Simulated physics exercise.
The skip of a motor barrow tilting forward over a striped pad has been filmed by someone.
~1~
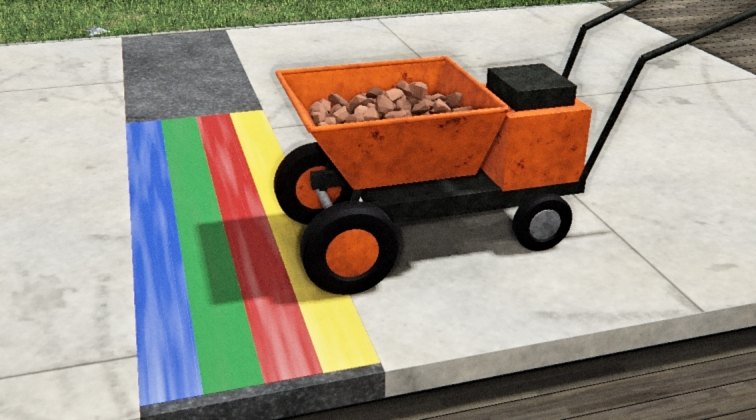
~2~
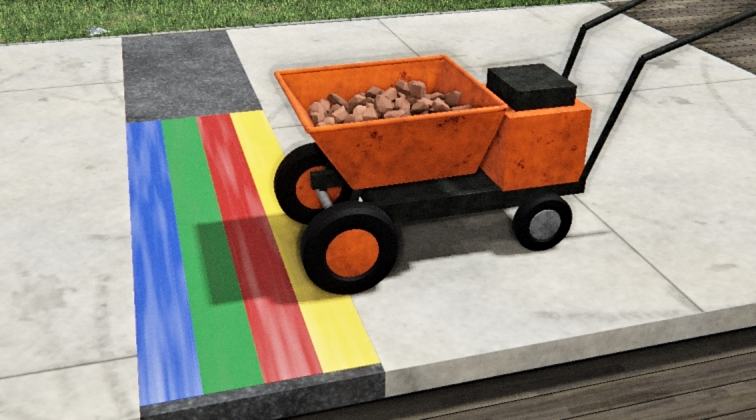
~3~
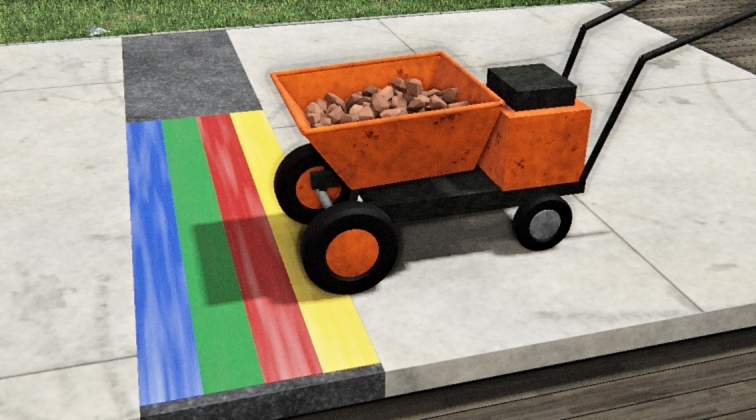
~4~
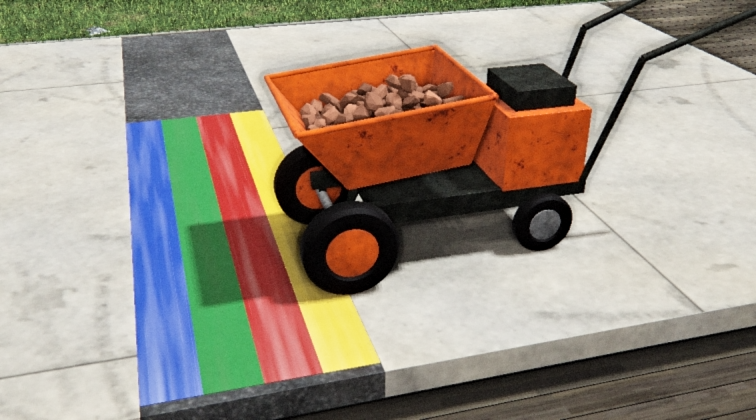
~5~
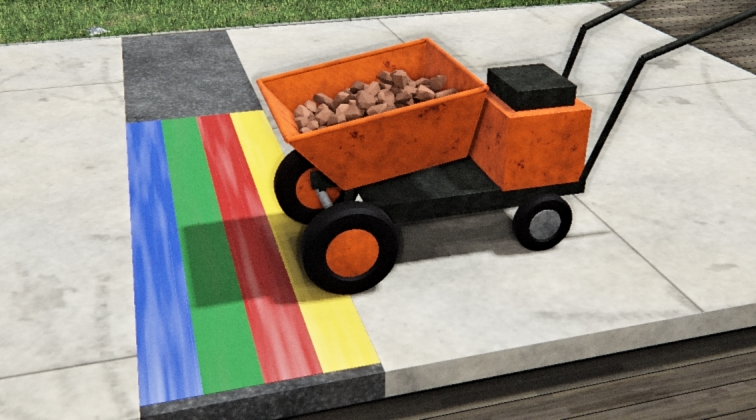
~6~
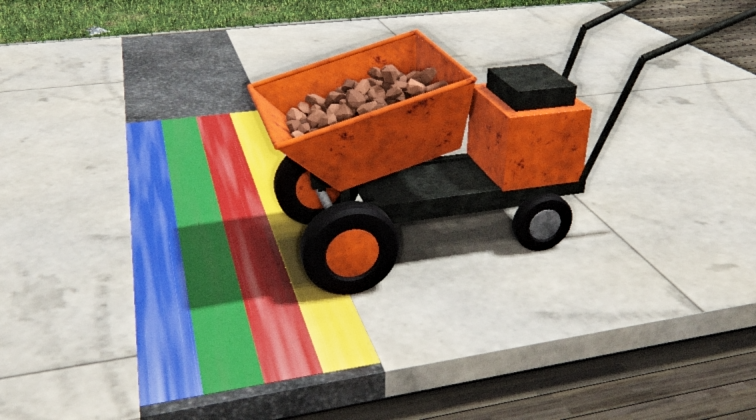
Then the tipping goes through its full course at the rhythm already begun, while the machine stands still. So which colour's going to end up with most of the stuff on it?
Most of it lands on blue.
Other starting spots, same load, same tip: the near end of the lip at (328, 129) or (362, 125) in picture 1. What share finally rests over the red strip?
Trial 1 around 0 %, trial 2 around 20 %.
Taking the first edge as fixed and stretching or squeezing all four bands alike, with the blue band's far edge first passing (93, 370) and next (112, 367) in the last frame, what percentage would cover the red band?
I get 0 % for the first one and 0 % for the second.
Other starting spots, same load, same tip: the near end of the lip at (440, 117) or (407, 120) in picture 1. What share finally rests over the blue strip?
About 0 %, then 10 %.
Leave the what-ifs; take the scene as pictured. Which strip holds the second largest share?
Rank two: The green one.
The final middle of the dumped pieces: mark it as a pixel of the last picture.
It settles centred around (165, 270).
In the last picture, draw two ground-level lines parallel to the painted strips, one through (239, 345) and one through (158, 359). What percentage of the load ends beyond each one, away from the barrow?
About 80 and 30 %.
Soon after the last picture, skip tipped well over; all in the skip.
A little later, skip tipped steeply; nearly all in the skip; a stray few over the green strip; a stray few over the blue strip.
Later still, skip tipped right over; about a quarter in the skip; about a quarter over the green strip; about a third over the blue strip; about a quarter off the paint.
By the end, skip tipped right over; a small part in the skip; none over the yellow strip; none over the red strip; about a quarter over the green strip; about a third over the blue strip; about a quarter off the paint.
